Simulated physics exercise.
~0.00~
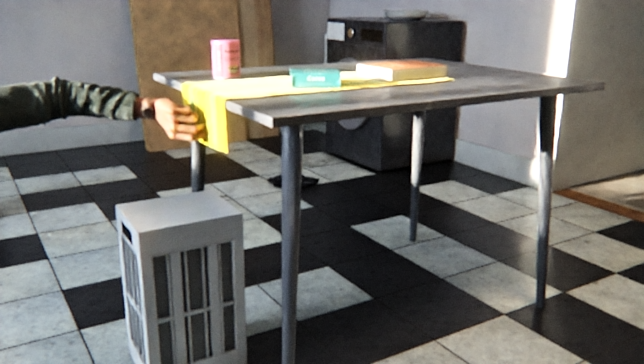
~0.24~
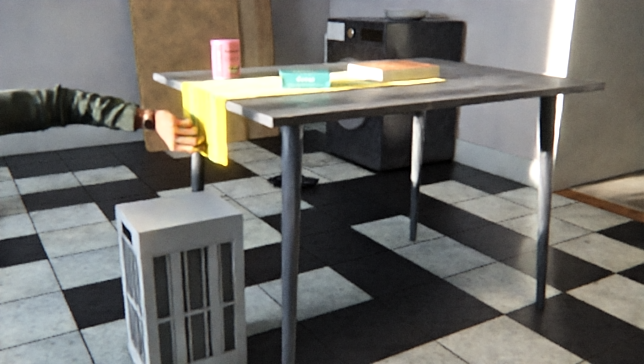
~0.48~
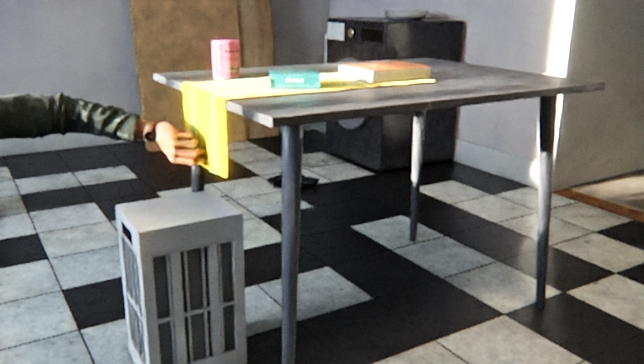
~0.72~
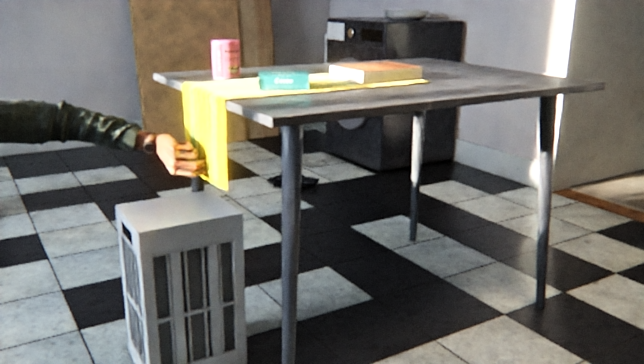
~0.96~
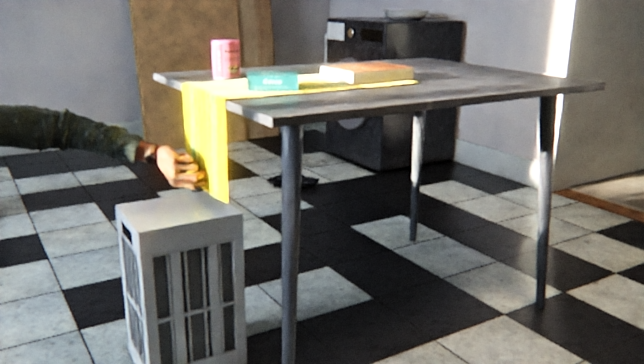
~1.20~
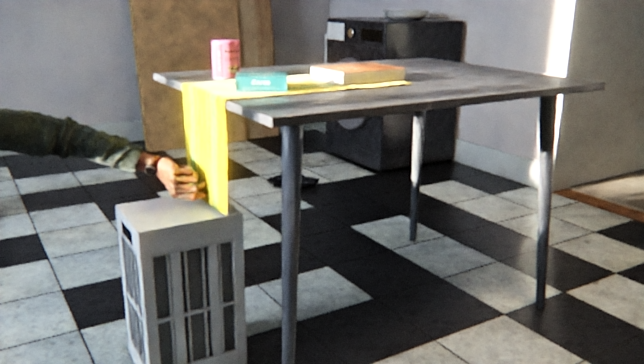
At a gray table, a hand pulls down a yellow runner, carrying the packet and book left.
